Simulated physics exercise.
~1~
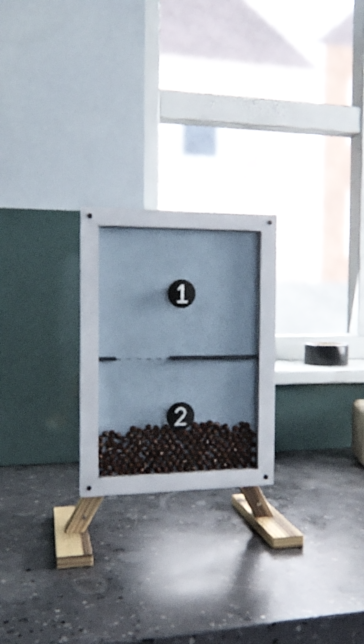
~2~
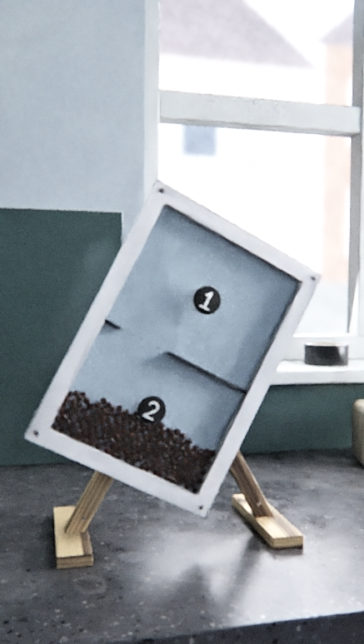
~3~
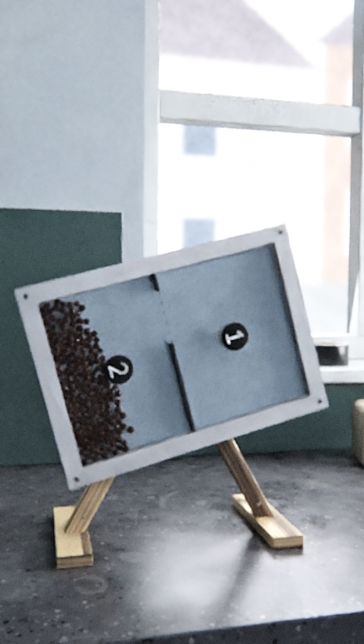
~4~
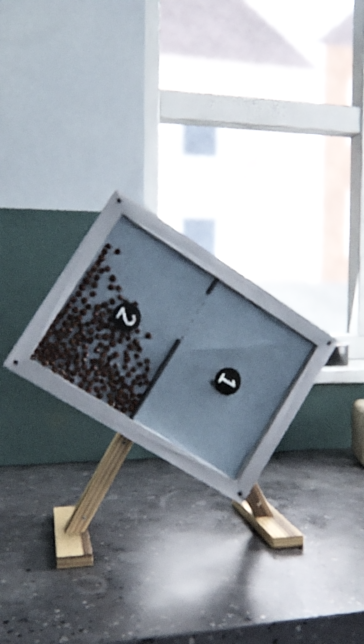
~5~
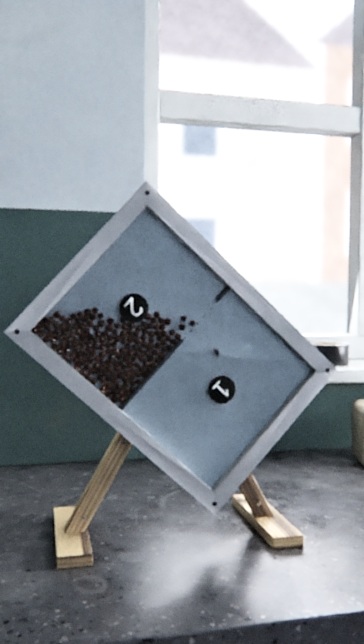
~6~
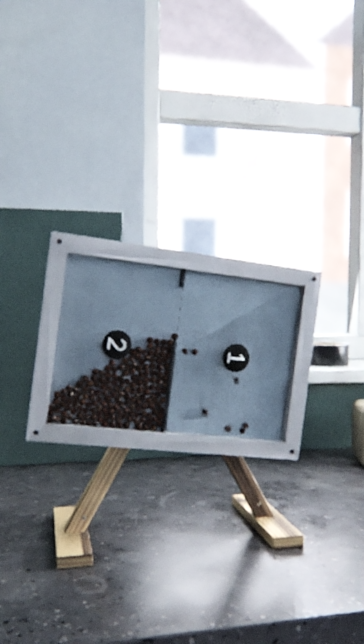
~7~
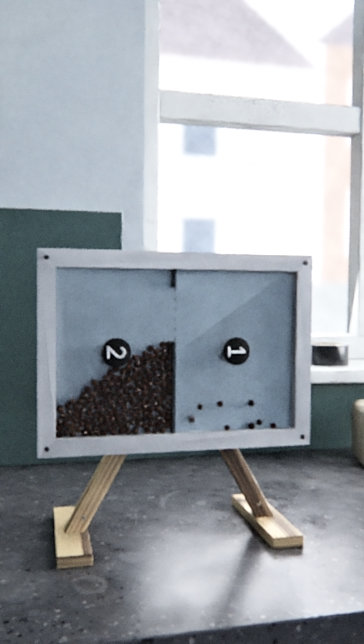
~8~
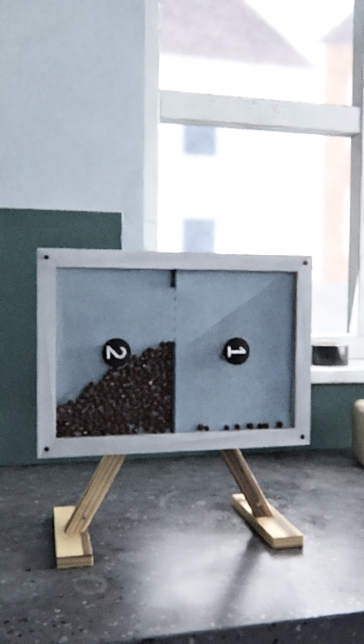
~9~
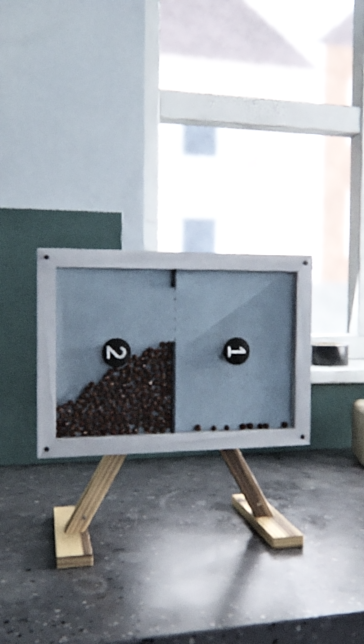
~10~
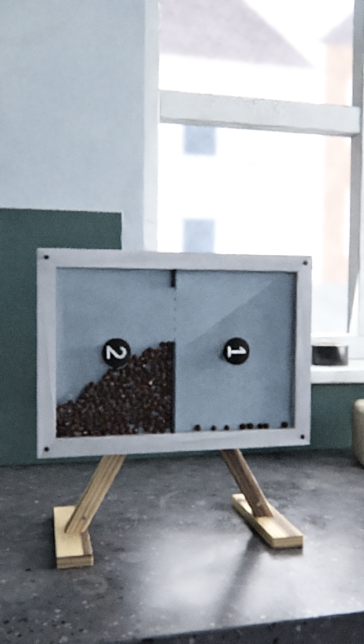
A framed, two-chambered case of small dark pills turns clockwise on its wooden stand past its side, then swings partway back and stops sideways, with most pills heaped in the left chamber and a few that crossed the divider lying along the bottom of the right.
